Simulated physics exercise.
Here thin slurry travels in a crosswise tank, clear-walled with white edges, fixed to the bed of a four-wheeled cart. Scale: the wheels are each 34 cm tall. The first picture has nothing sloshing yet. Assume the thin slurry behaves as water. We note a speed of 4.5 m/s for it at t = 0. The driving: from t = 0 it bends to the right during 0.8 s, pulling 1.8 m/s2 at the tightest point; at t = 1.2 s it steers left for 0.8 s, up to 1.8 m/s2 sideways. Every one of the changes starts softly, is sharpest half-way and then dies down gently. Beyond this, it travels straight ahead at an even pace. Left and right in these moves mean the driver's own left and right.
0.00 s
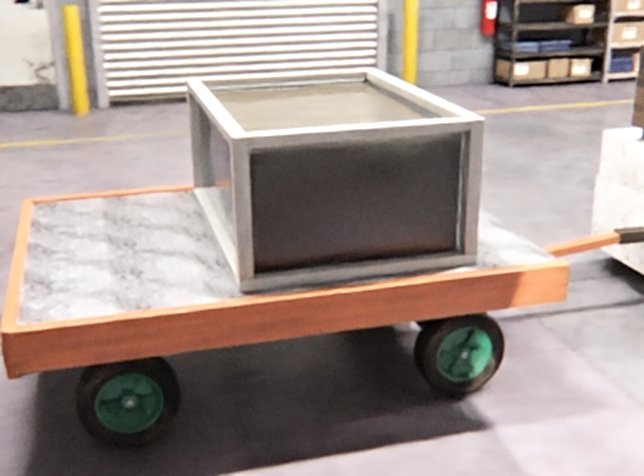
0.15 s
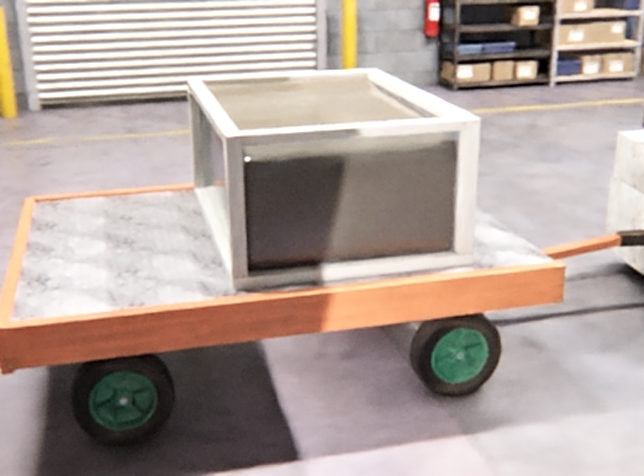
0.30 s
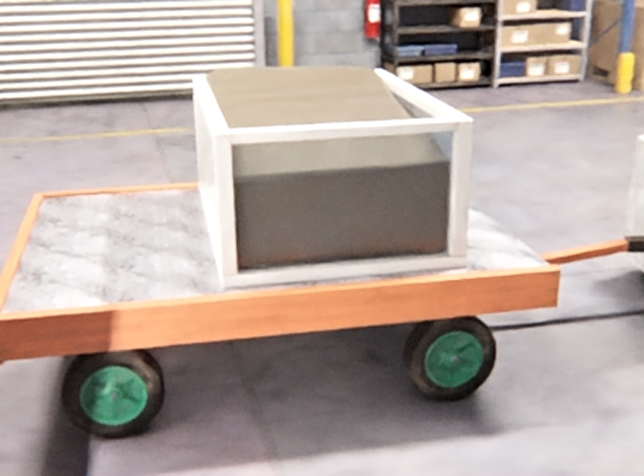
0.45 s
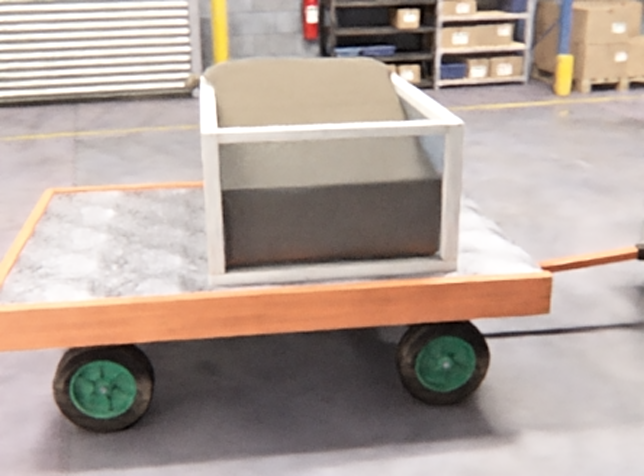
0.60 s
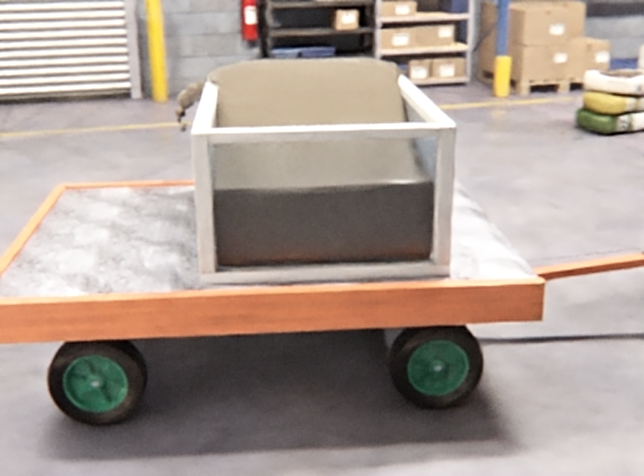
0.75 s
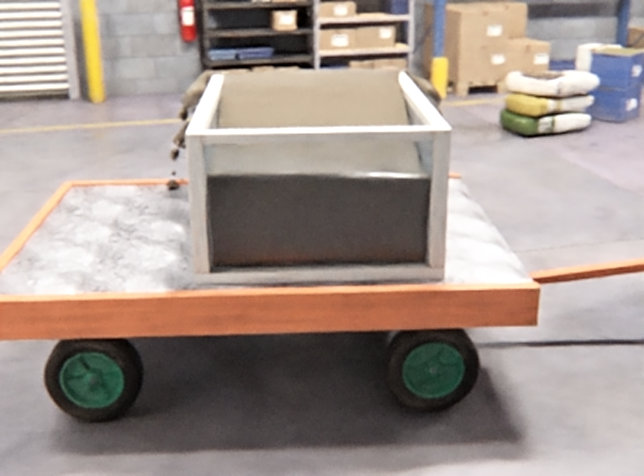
Thin slurry lies level in a clear-walled, white-edged tank on an orange-rimmed cart rolling to the right through a warehouse. It then climbs the far wall while sinking along the near side, and some pours over the far edge before the slope eases slightly.
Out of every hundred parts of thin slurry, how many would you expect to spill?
About 10 in every hundred.
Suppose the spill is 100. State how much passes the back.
About 10 percent.
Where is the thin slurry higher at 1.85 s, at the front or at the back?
It is heaped towards the forward side.
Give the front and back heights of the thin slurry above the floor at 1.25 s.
About 40 cm in front and 40 cm behind.
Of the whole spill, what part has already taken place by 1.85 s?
Around 80 percent of it.
By 1.25 s front 40 cm, middle 41 cm, back 40 cm above the floor; the loss stands at 6 per cent, over the far side.
By 1.85 s front 43 cm, middle 42 cm, back 39 cm above the floor; the loss stands at 8 per cent, over the far side and the near side.
By 2.55 s front 34 cm, middle 38 cm, back 39 cm above the floor; the loss stands at 9 per cent, over the far side and the near side.
By 4.99 s the loss stands at 10 per cent, over the far side and the near side, 34 of 339 litres.
